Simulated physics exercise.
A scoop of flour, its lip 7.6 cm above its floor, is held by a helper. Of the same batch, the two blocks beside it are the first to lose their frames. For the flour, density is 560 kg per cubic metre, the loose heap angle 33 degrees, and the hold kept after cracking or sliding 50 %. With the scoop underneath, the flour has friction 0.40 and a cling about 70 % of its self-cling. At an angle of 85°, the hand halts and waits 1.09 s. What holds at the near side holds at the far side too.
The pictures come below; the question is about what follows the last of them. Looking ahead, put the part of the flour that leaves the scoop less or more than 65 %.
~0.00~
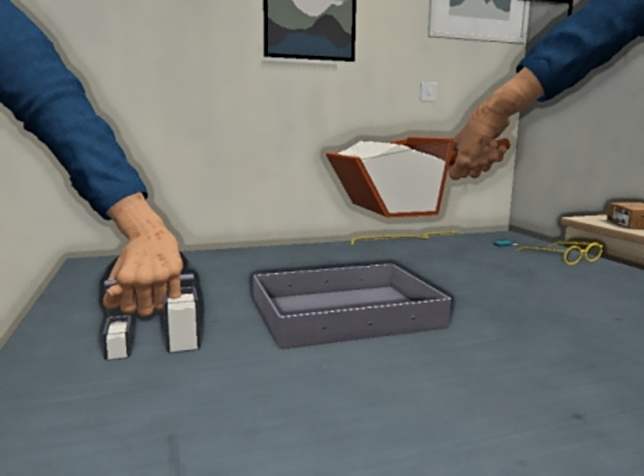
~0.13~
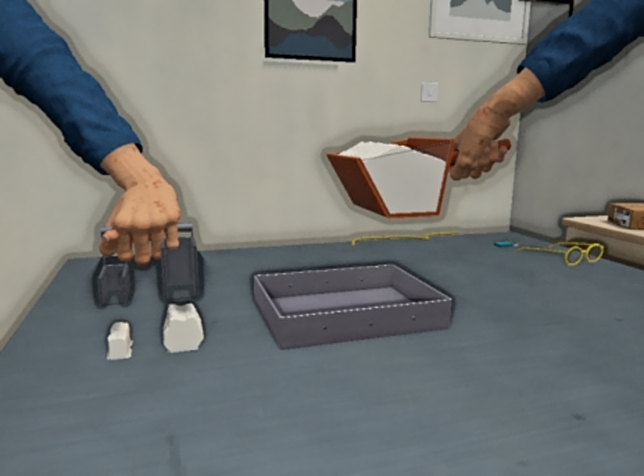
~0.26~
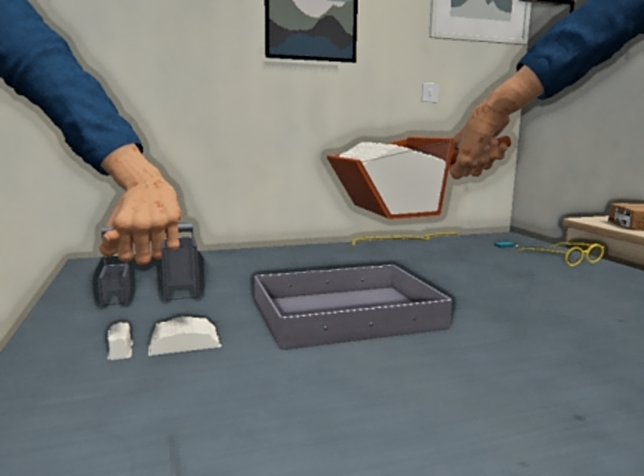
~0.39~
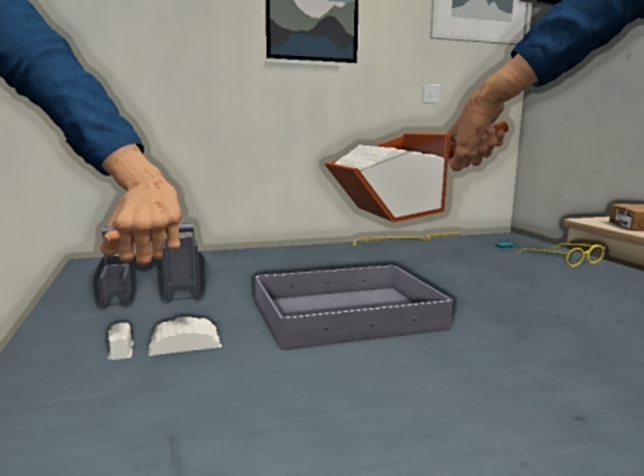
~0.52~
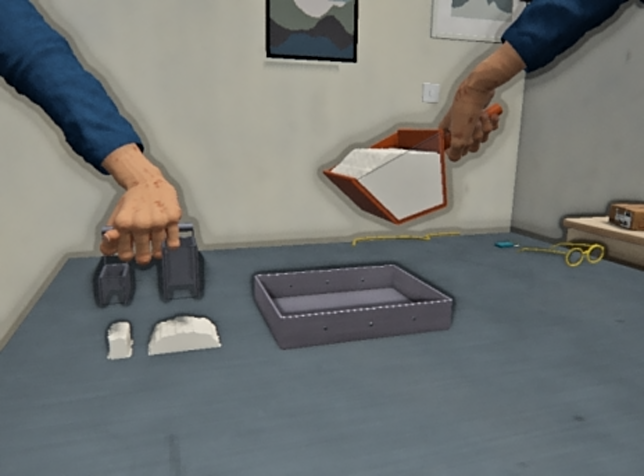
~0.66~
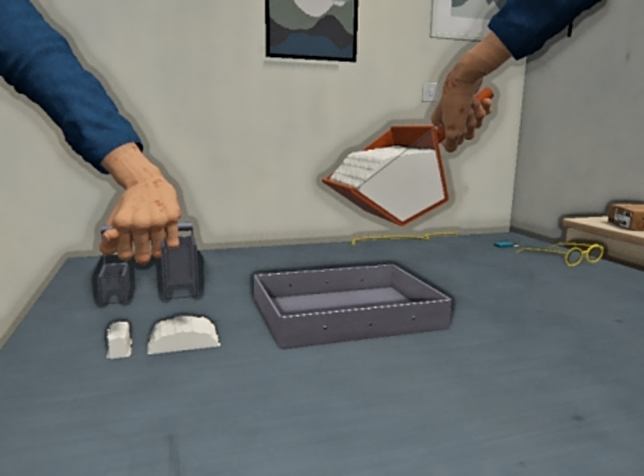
Prediction: The share exceeds 65 %.
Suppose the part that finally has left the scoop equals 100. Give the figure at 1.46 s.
The figure is some 40 %.
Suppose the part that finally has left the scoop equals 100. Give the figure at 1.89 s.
80 %.
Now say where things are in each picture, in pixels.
In the first frame, lip at (361, 158), tilt 0 degrees; top of the flour at (399, 145); blocks stand 2.8 cm, 5.8 cm (left to right).
In the second frame, lip at (361, 159), tilt 0 degrees; top of the flour at (400, 145); blocks stand 2.8 cm, 4.7 cm (left to right).
In the third frame, lip at (361, 161), tilt 2 degrees; top of the flour at (396, 146); blocks stand 2.8 cm, 2.8 cm (left to right).
In the fourth frame, lip at (359, 169), tilt 9 degrees; top of the flour at (392, 150); blocks stand 2.8 cm, 2.8 cm (left to right).
In the fifth frame, lip at (356, 178), tilt 17 degrees; top of the flour at (399, 153); blocks stand 2.8 cm, 2.8 cm (left to right).
In the sixth frame, lip at (355, 188), tilt 26 degrees; top of the flour at (431, 151); blocks stand 2.8 cm, 2.8 cm (left to right).
After 1.02 s, the scoop is at 49 degrees and 0 % has left it.
After 1.46 s, the scoop is at 77 degrees and 32 % has left it.
After 1.89 s, the scoop is at 85 degrees and 75 % has left it.
After 2.33 s, the scoop is at 85 degrees and 88 % has left it.
After 2.74 s, at the end, the scoop is at 85 degrees and 89 % has left it.
